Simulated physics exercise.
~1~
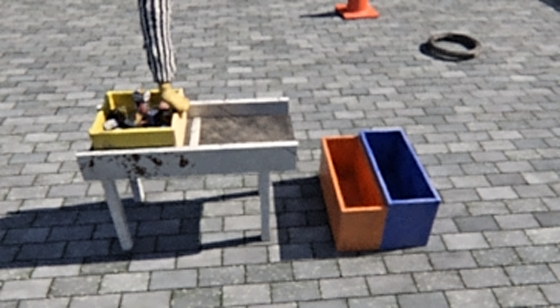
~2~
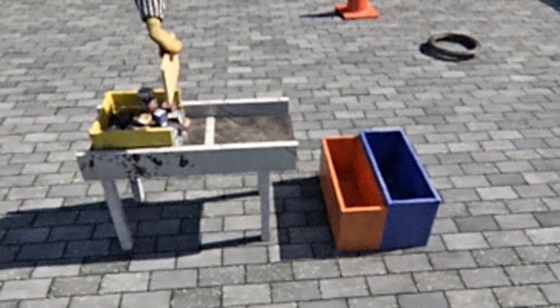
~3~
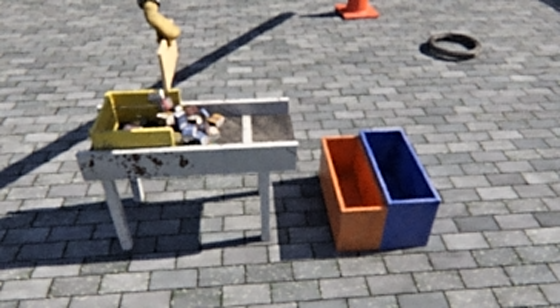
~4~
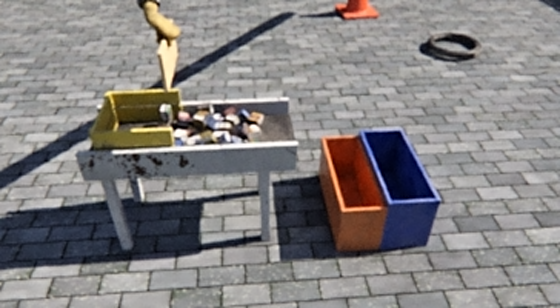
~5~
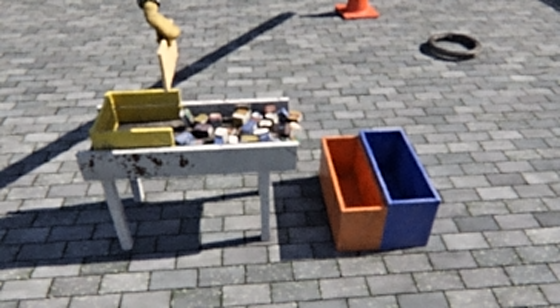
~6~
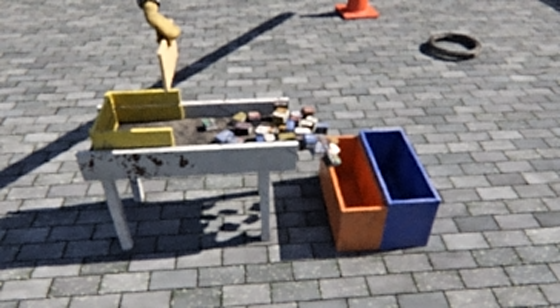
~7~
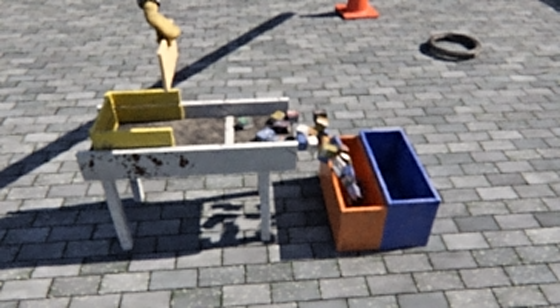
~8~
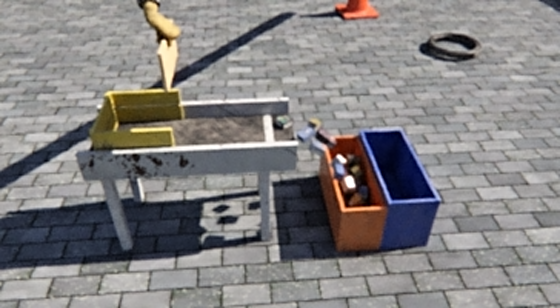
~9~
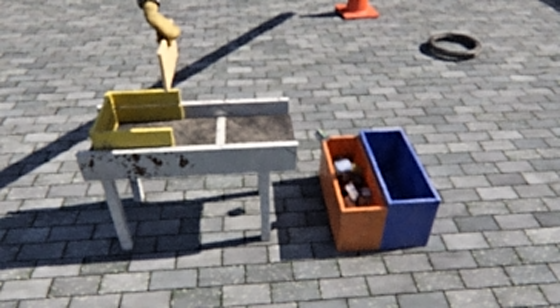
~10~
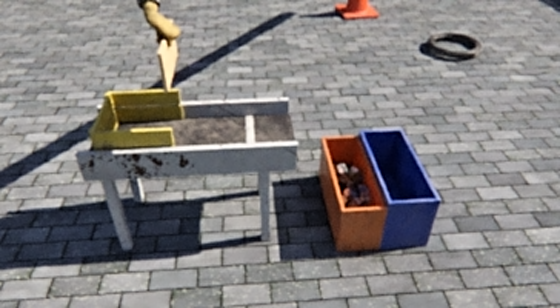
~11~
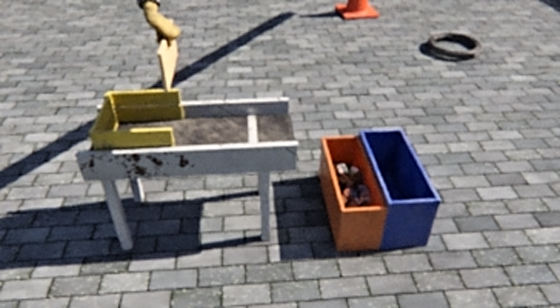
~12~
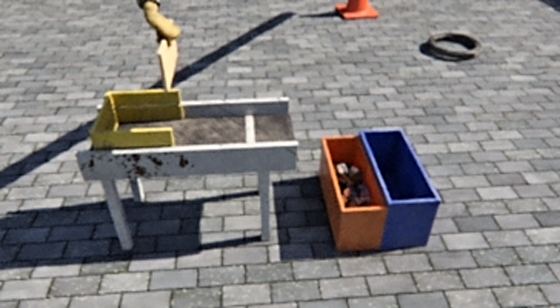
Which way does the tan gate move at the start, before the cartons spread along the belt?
The gate moves up, lifted clear of the belt by the arm.
